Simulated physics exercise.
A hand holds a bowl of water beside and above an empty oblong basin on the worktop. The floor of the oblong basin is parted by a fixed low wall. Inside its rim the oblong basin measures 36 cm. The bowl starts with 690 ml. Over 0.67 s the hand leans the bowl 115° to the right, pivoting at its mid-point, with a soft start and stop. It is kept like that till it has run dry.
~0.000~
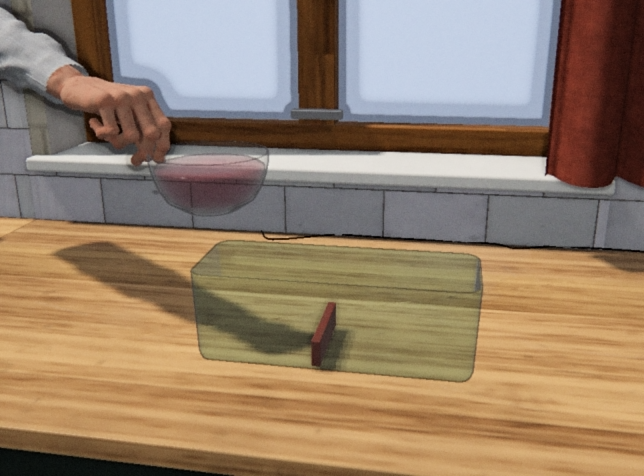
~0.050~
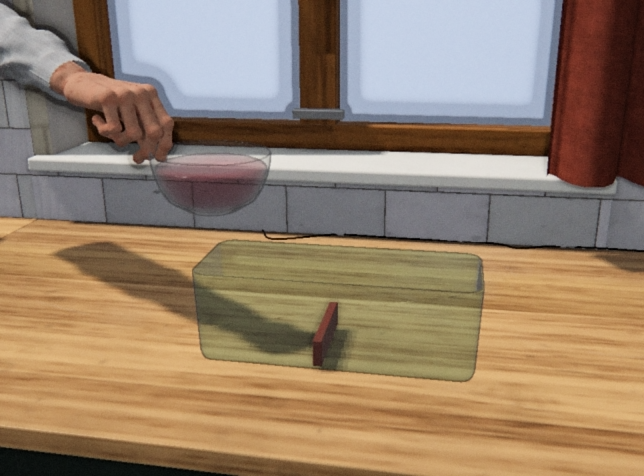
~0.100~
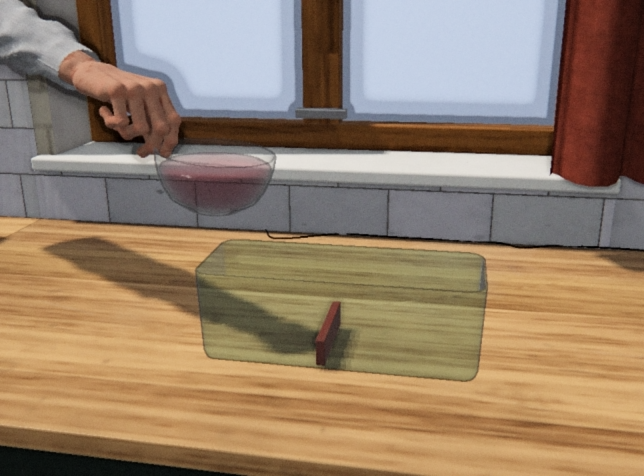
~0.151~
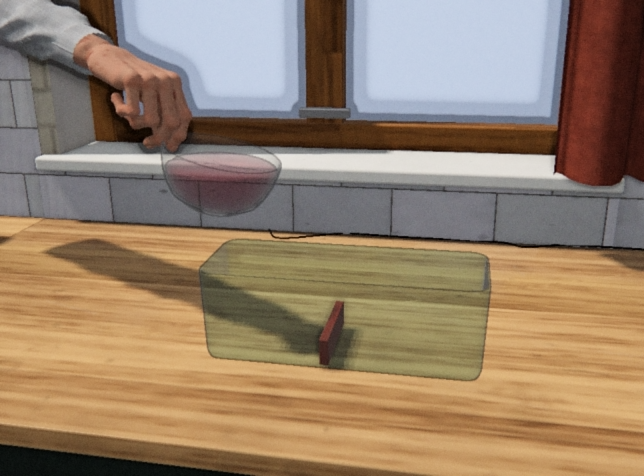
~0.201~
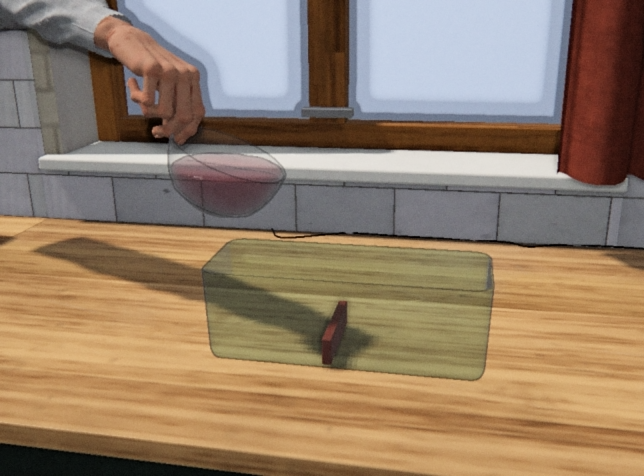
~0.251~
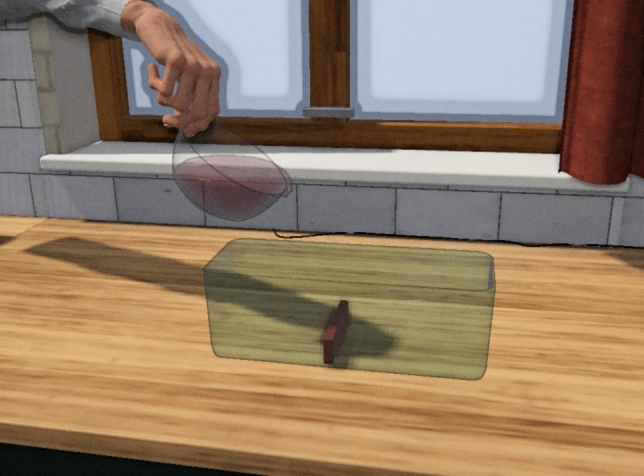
A kitchen worktop of pale striped wood is seen from slightly above, facing a brown-framed window with a white sill and a red curtain at right. A hand in a light sleeve holds a clear bowl of pinkish liquid at upper left, above an oblong greenish see-through basin with a small red upright piece inside. The hand smoothly leans the bowl rightward, while the view shifts very slightly.
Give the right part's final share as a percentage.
The far part has some 29 per cent.
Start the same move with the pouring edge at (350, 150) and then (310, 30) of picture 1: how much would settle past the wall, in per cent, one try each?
In turn about 80 and 75 per cent.
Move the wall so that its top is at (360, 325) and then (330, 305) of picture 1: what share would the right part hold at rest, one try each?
First 25, then 10 per cent.
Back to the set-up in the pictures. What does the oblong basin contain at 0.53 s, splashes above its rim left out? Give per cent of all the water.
About 72 per cent.
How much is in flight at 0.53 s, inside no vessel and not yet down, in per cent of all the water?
Near 18 in a hundred.
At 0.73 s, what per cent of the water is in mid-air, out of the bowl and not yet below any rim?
Some 7 per cent.
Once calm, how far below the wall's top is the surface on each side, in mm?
Left about 12 mm, right about 28 mm.
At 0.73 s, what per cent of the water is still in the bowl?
Near 0 in a hundred.
Then, 0.53 s in, the tilt is 103° and 10 per cent is still to pour, 58 is left of the wall and 14 right of it.
Then, 0.73 s in, the tilt is 115° and 0 per cent is still to pour, 71 is left of the wall and 22 right of it.
Then, 0.94 s in, the tilt is 115° and 0 per cent is still to pour, 67 is left of the wall and 29 right of it.
Then, 1.17 s in, the tilt is 115° and 0 per cent is still to pour, 66 is left of the wall and 29 right of it.
Finally, 66 per cent lies left of the wall, 29 right of it and 4 outside.
